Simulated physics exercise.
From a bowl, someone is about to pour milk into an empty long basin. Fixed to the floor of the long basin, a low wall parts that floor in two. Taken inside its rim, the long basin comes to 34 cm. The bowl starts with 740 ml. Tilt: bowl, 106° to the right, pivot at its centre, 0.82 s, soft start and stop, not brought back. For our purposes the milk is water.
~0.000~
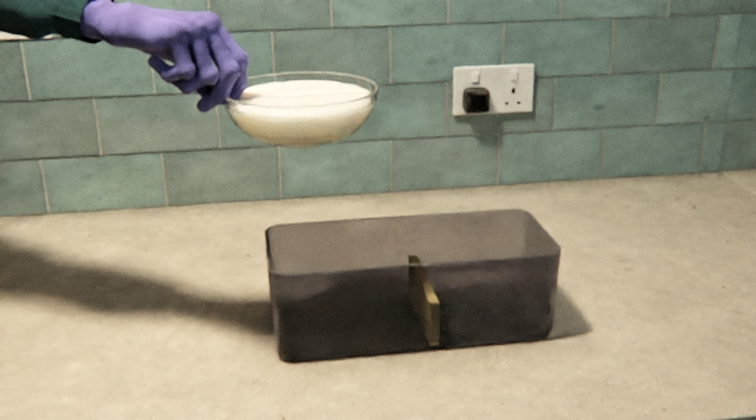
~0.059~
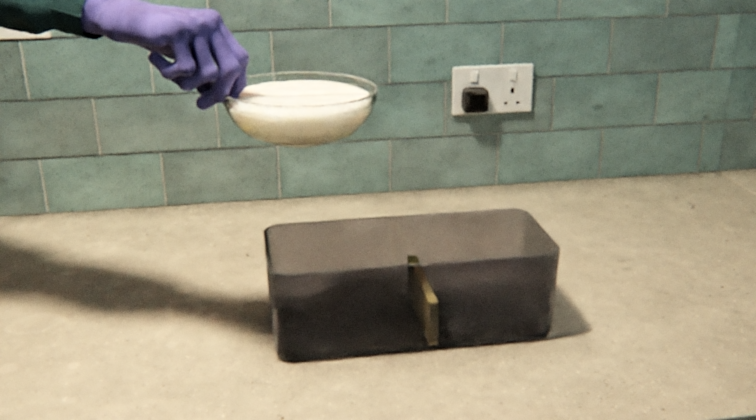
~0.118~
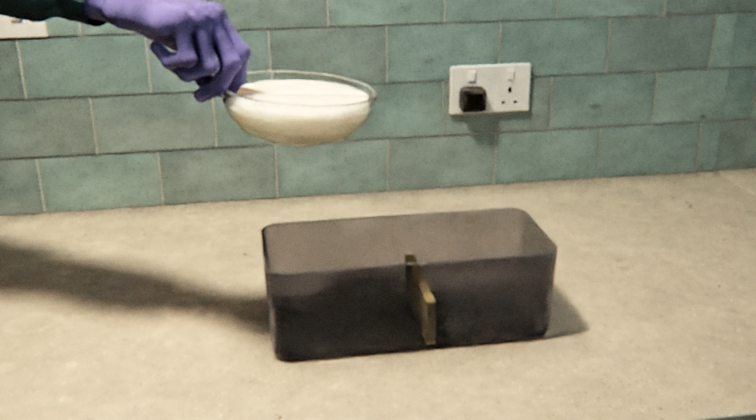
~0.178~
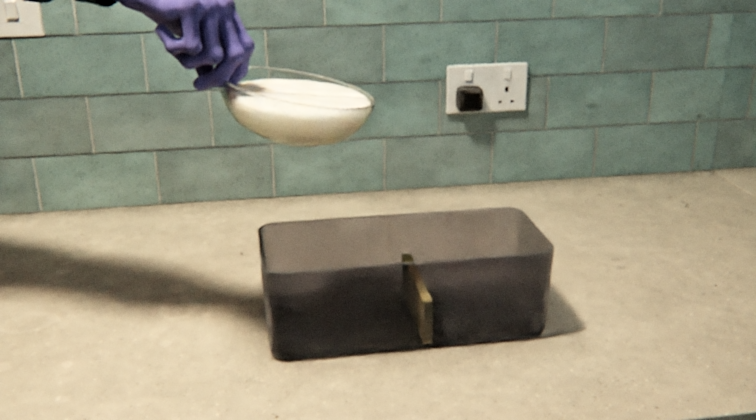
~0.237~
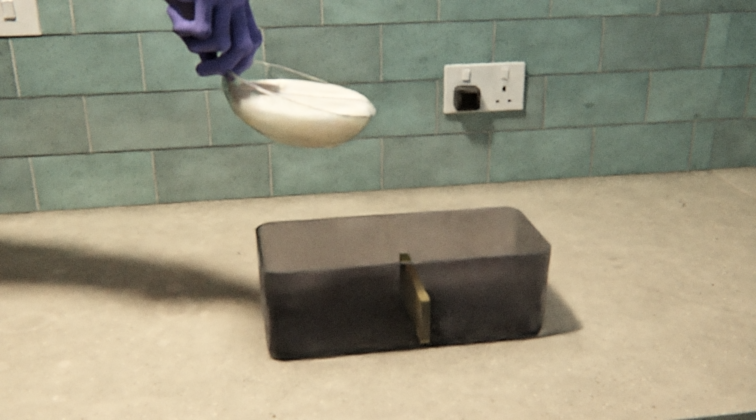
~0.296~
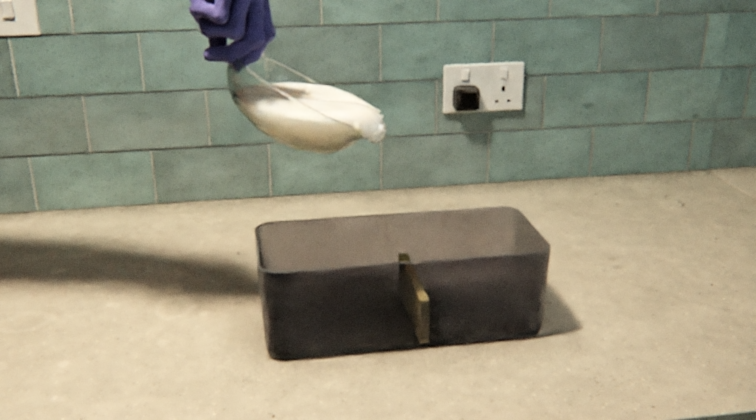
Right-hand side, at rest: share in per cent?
54 per cent.
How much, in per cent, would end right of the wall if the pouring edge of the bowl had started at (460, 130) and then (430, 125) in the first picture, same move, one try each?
I'd expect close to 85 per cent and then close to 85 per cent.
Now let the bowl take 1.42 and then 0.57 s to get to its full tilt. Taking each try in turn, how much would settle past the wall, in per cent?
Result: 65 per cent, then 40 per cent.
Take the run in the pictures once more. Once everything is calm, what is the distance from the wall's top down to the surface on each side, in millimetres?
Near 46 mm for the left and near 38 mm for the right.
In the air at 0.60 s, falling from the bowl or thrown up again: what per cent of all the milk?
Around 30 in a hundred.
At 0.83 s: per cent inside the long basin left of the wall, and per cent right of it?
Around 42 percent on the left and 52 on the right.
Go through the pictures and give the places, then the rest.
In the first picture, it leans 0°; its right rim is at (376, 87); the milk meets the walls at (226, 99) and (372, 92); the long basin's rim runs from (268, 250) to (544, 231); the wall's top is at (423, 279).
In the second picture, it leans 1°; its right rim is at (376, 88); the milk meets the walls at (226, 98) and (372, 93).
In the third picture, it leans 5°; its right rim is at (375, 93); the milk meets the walls at (225, 94) and (370, 95).
In the fourth picture, it leans 12°; its right rim is at (373, 101); the milk meets the walls at (225, 91) and (370, 97).
In the fifth picture, it leans 20°; its right rim is at (370, 111); the milk meets the walls at (228, 90) and (364, 102); 4 per cent is over the edge.
In the sixth picture, it leans 31°; its right rim is at (367, 125); the milk meets the walls at (235, 94) and (351, 108); 13 per cent is over the edge.
By 0.60 s the tilt is 89° and 4 per cent is still to pour, 15 is left of the wall and 50 right of it.
By 0.83 s the tilt is 106° and 0 per cent is still to pour, 42 is left of the wall and 53 right of it.
By 1.06 s the tilt is 106° and 0 per cent is still to pour, 42 is left of the wall and 54 right of it.
By 1.32 s the tilt is 106° and 0 per cent is still to pour, 42 is left of the wall and 54 right of it.
At rest 42 per cent lies left of the wall, 54 right of it and 3 outside.
